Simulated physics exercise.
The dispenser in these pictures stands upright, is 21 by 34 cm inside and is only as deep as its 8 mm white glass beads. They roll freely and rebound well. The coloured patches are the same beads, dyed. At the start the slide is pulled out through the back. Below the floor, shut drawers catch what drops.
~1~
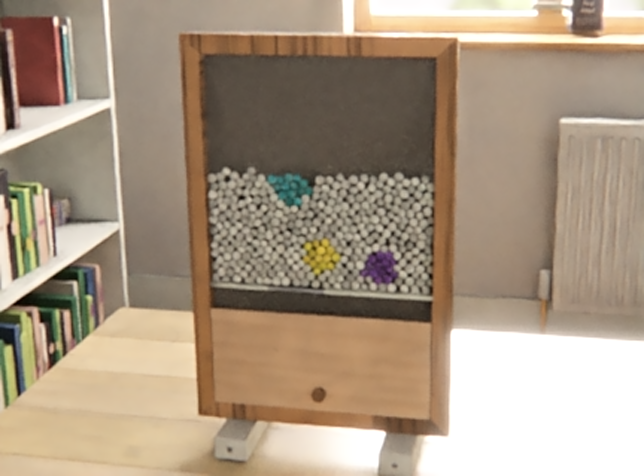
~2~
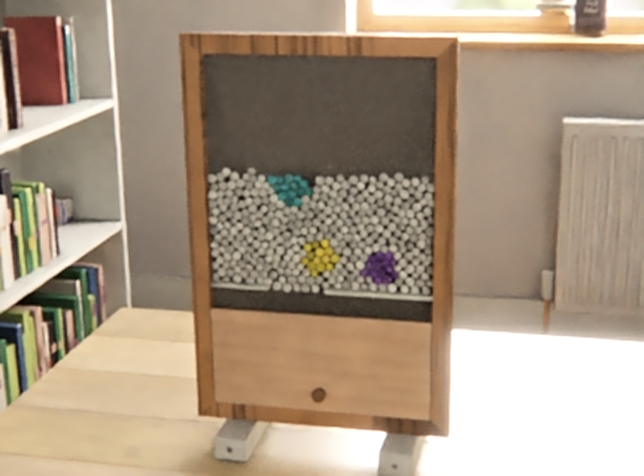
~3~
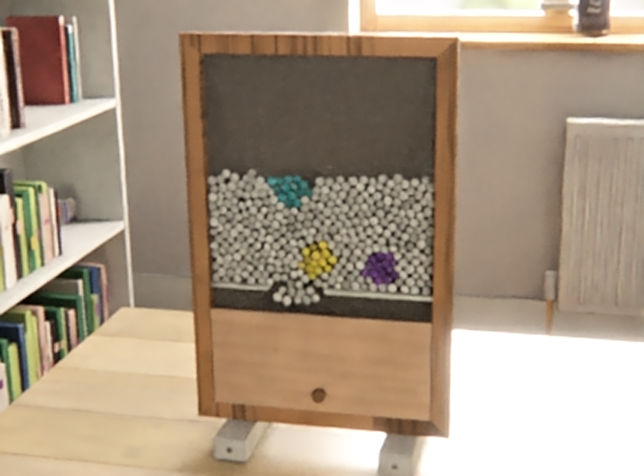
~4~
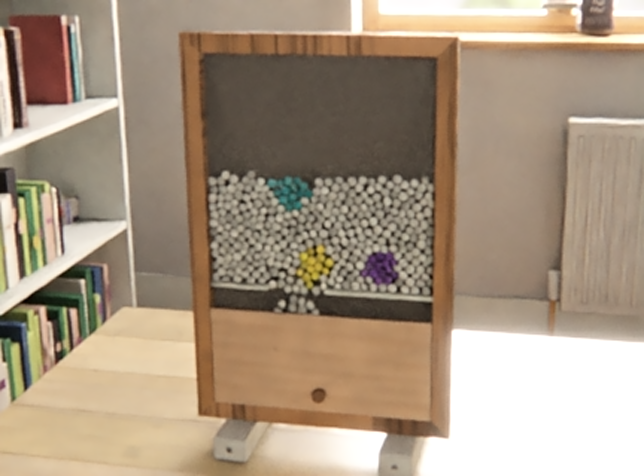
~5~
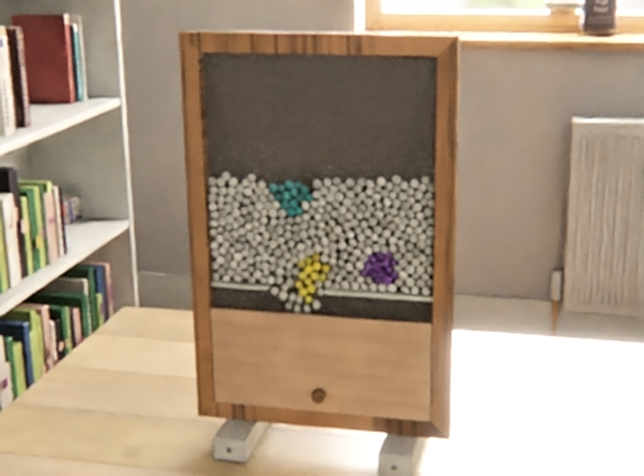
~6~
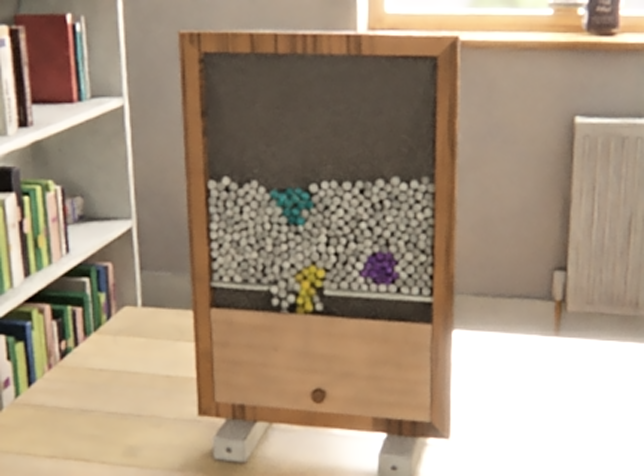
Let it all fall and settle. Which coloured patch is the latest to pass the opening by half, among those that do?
Answer: Purple.
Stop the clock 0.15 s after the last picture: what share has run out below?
Some 25 per cent.
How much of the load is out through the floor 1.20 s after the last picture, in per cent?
About 85 per cent.
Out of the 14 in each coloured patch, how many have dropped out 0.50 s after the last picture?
Purple 0, yellow 14, turquoise 14.
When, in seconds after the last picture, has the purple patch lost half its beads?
At about 1.2 s.
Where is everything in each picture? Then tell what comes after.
In the first frame, about 370 beads; beads' middle (319, 236); purple patch (381, 268); yellow patch (320, 256); turquoise patch (291, 188); slide (264, 287) to (330, 291).
In the second frame, beads' middle (319, 236); 0 out.
In the third frame, beads' middle (318, 238); 9 out.
In the fourth frame, beads' middle (323, 234); 15 out.
In the fifth frame, beads' middle (321, 233); 22 out.
In the sixth frame, beads' middle (323, 239); 32 out; purple patch (381, 269); yellow patch (309, 286); turquoise patch (293, 204).
Then, 0.15 s later than the last picture, 25 % are out; out of 14, purple 0, yellow 14, turquoise 0.
Then, 0.50 s later than the last picture, 60 % are out; out of 14, purple 0, yellow 14, turquoise 14.
Then, 1.20 s later than the last picture, 85 % are out; out of 14, purple 9, yellow 14, turquoise 14.
All still 3.0 s after it, 90 % are out; out of 14, purple 14, yellow 14, turquoise 14; half out at purple 1.11 s, yellow 0.05 s, turquoise 0.28 s.
